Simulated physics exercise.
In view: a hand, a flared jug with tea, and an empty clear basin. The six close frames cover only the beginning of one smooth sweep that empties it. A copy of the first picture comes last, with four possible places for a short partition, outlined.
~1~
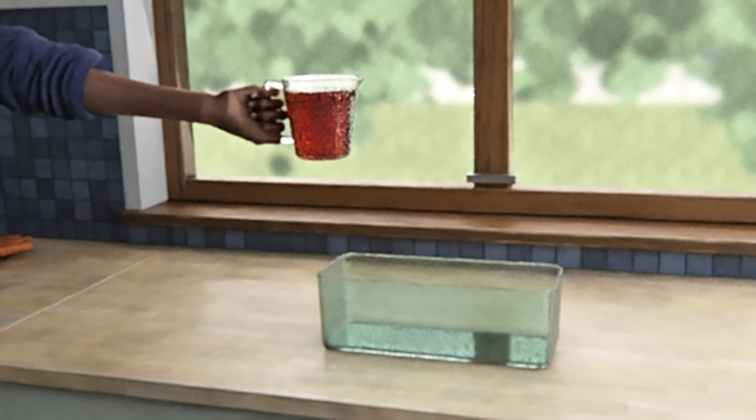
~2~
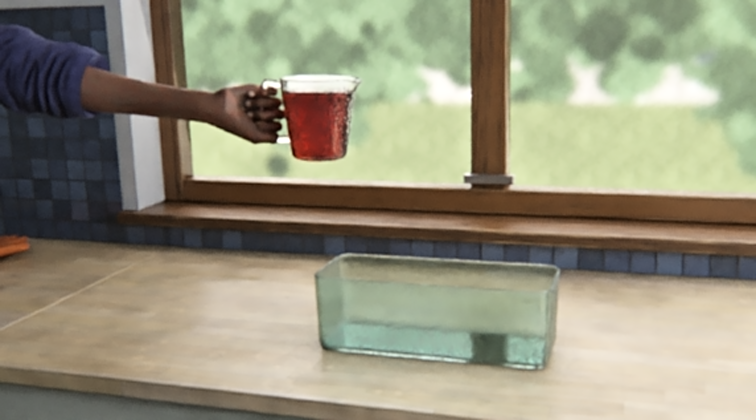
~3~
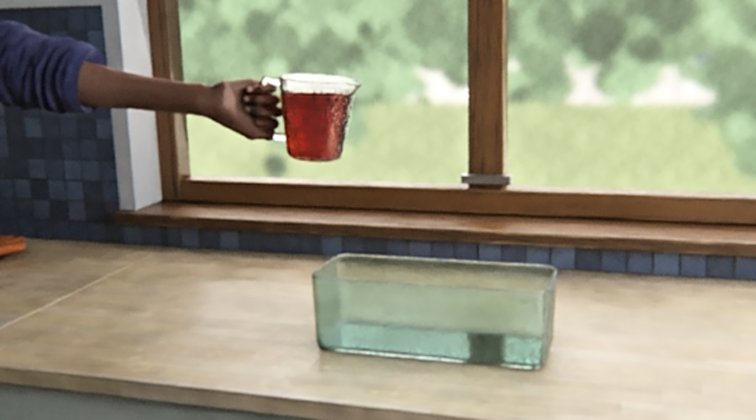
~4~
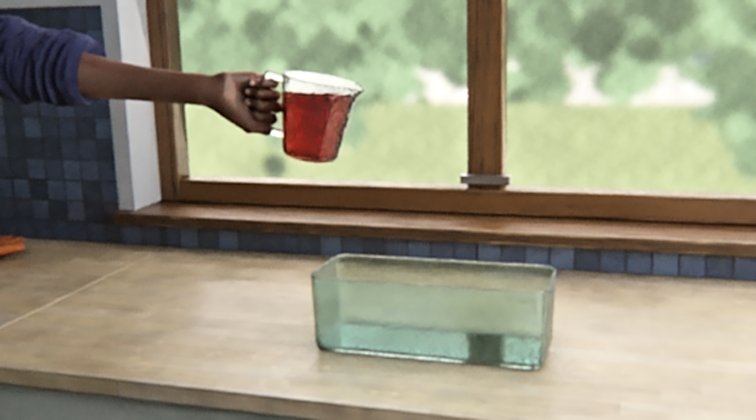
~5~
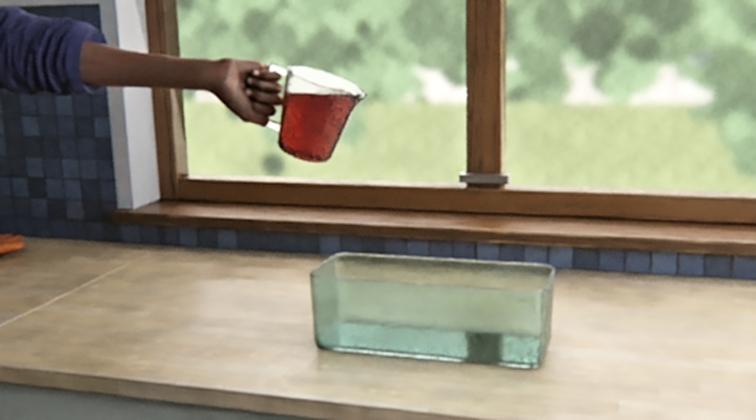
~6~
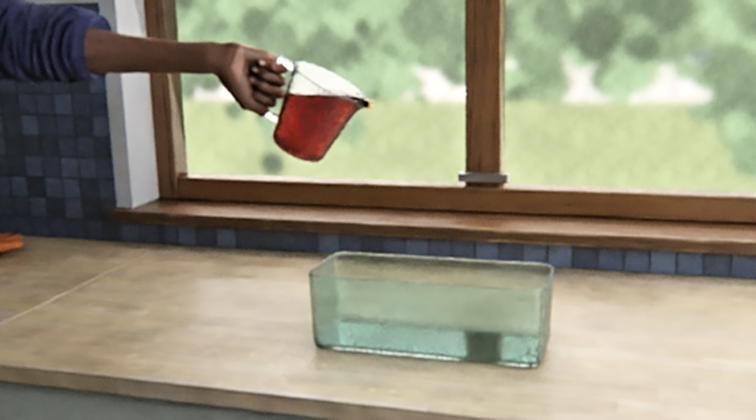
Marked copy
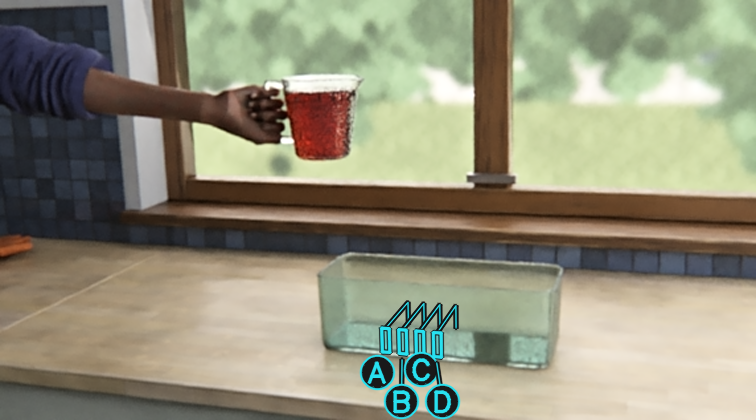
Hand tilting a glass jug of red liquid gradually to the right above a clear basin on a kitchen counter by a window.
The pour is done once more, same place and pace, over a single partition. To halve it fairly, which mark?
Take C.
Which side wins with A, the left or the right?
The right side.
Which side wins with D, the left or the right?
The left one.
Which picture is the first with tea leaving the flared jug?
In picture 6.
On the marked copy, A at (385, 357); B at (402, 359); C at (419, 361); D at (436, 362).
For place A, about 7 % ends left of the wall and 90 % right of it; 3 % is lost outside.
For place B, about 21 % ends left of the wall and 76 % right of it; 3 % is lost outside.
For place C, about 46 % ends left of the wall and 51 % right of it; 4 % is lost outside.
For place D, about 77 % ends left of the wall and 15 % right of it; 8 % is lost outside.
